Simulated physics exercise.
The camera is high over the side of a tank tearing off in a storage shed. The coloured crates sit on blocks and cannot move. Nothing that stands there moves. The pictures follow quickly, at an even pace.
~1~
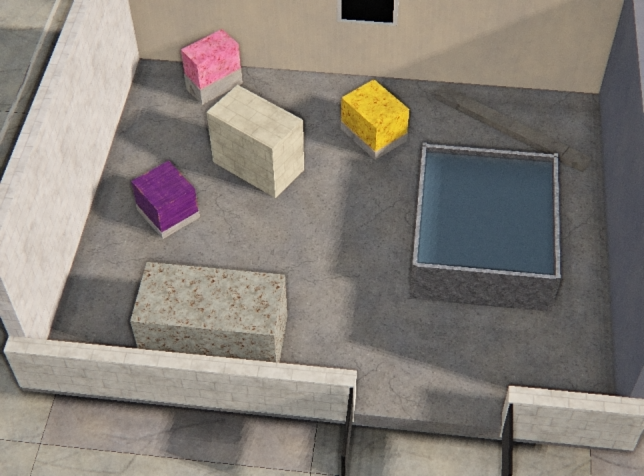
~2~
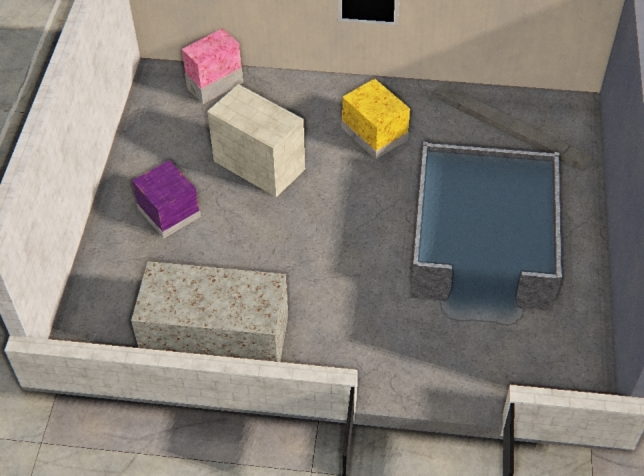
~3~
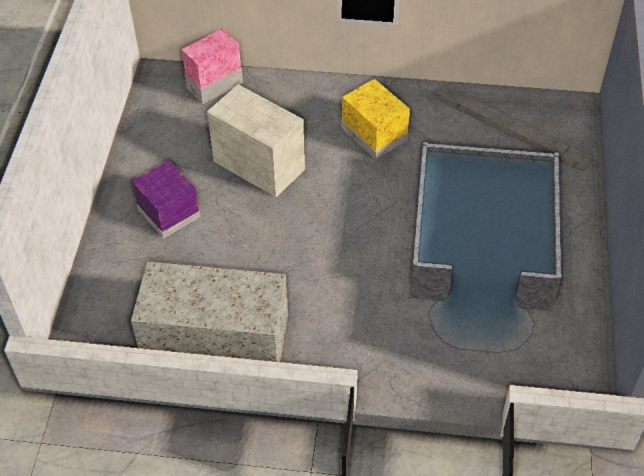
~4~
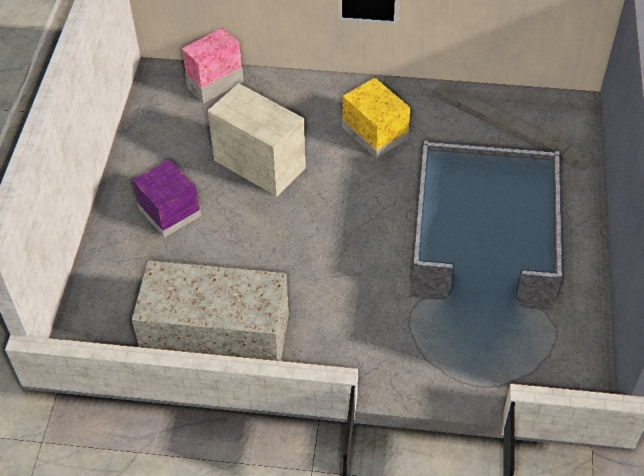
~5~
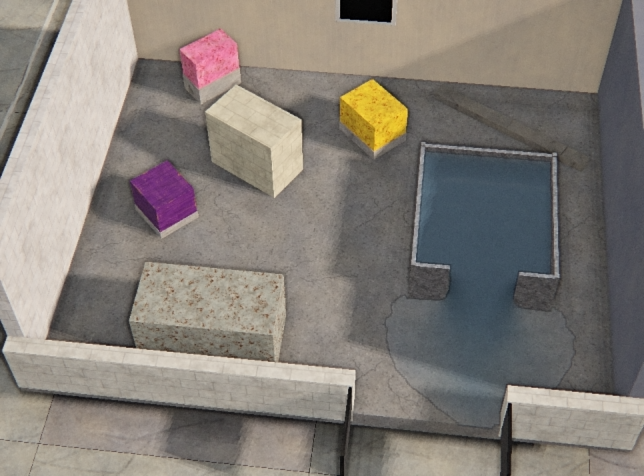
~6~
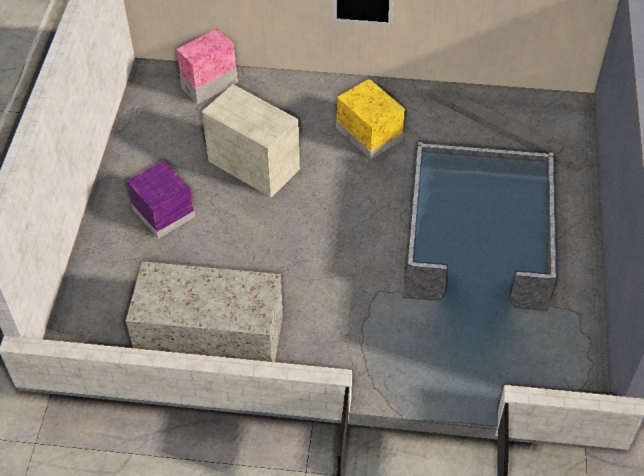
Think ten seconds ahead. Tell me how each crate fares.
One by one: The purple crate keeps dry; the yellow crate keeps dry; the pink crate keeps dry.
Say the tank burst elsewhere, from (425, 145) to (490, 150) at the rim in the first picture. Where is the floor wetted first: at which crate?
It is the crate marked yellow.
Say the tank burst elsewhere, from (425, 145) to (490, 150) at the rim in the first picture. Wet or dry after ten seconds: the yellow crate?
One by one: The yellow crate is topped.
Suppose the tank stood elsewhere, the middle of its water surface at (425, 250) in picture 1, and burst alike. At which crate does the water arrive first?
It is the purple crate.
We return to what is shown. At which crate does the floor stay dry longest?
That is the crate marked pink.
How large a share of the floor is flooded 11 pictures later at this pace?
Close to 15 %.
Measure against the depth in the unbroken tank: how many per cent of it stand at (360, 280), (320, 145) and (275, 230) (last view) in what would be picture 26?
In that order: 0, 0 and 0 per cent.
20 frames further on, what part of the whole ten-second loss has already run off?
I make it 55 per cent.
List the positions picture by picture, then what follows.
The first picture shows the water tank at (487, 211) is whole and still.
In the second picture, water pours out at (483, 292) and has run to (517, 315).
In the third picture, the front is at (516, 343), out from the gap at (482, 292).
In the fourth picture, the front is at (486, 382), out from the gap at (483, 291).
In the fifth picture, water pours out at (480, 292) and has run to a hidden place.
In the sixth picture, the front is at a hidden place, out from the gap at (477, 291).
A moment on, water covers 15 % of the floor; the purple crate not reached, the yellow crate not reached, the pink crate not reached.
Next, water covers 15 % of the floor; the purple crate not reached, the yellow crate not reached, the pink crate not reached.
Then, water covers 25 % of the floor; the purple crate not reached, the yellow crate not reached, the pink crate not reached.
Later, water covers 40 % of the floor; the purple crate not reached, the yellow crate water round its plinth, the pink crate not reached.
In the end, water covers 55 % of the floor; the purple crate stayed above the water, the yellow crate stayed above the water, the pink crate stayed above the water.
